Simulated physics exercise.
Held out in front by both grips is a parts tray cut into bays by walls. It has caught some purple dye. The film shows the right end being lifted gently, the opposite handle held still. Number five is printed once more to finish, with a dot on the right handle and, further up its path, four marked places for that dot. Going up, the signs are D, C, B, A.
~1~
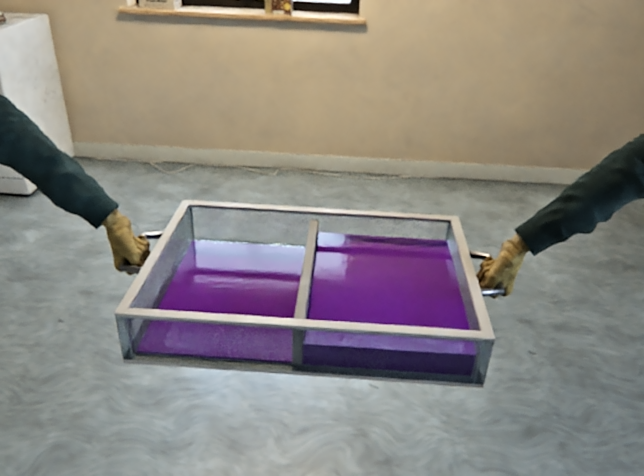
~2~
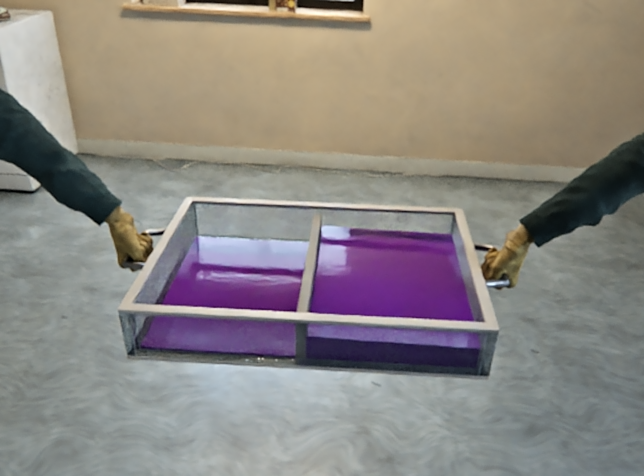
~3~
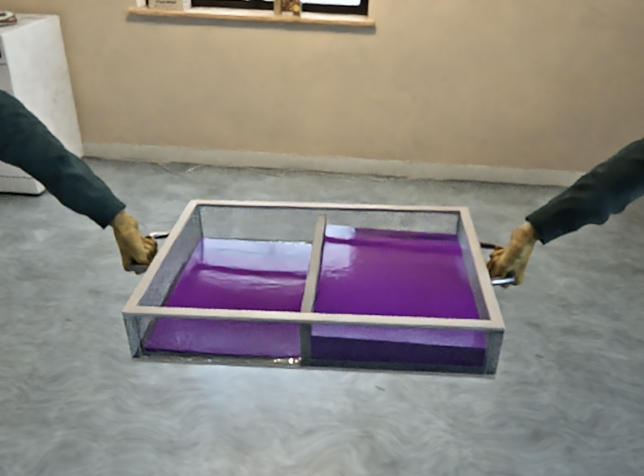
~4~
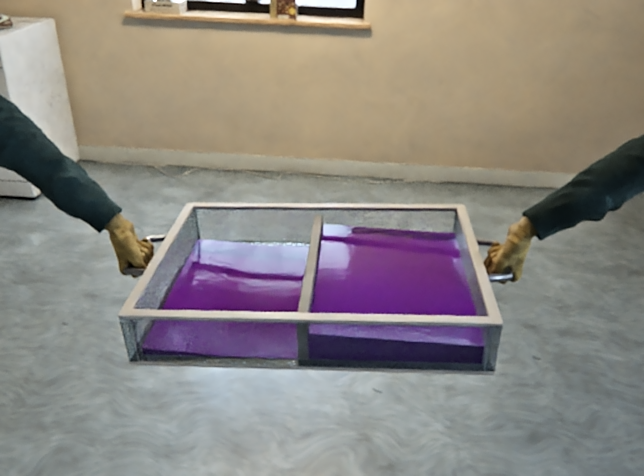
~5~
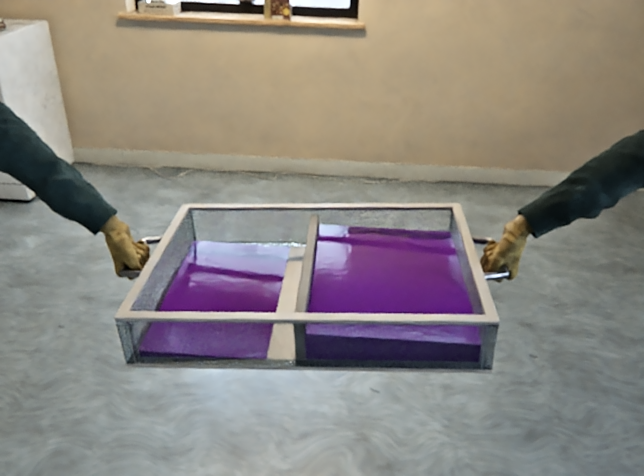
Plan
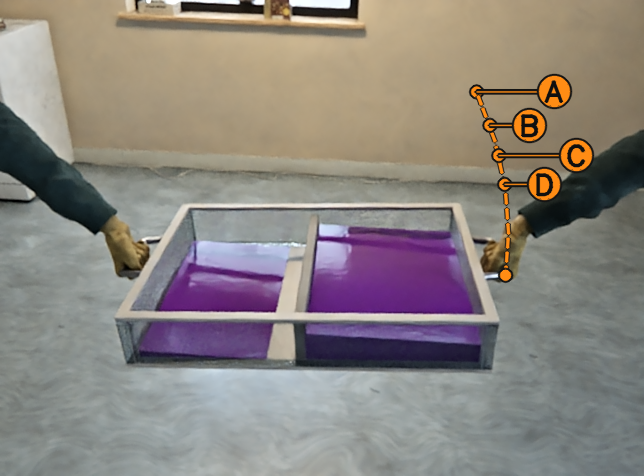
A divided clear-sided tray of purple liquid tilting very slightly down to the left as two gloved hands grip its end handles.
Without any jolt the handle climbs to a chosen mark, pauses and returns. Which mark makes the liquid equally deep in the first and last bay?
C.
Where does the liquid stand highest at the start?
The right bay.
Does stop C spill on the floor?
No, all stays in.
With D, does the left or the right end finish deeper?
The right end bay.
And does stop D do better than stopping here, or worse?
It is better.
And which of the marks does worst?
The answer is A.
On the marked copy, A at (476, 91); B at (489, 125); C at (498, 155); D at (504, 184).
For stop A, the left end bay stands much deeper than the other; about 13 % goes over the rim.
For stop B, the left end bay stands a little deeper than the other; nothing spills.
For stop C, the two end bays stand about equally deep; nothing spills.
For stop D, the right end bay stands much deeper than the other; nothing spills.
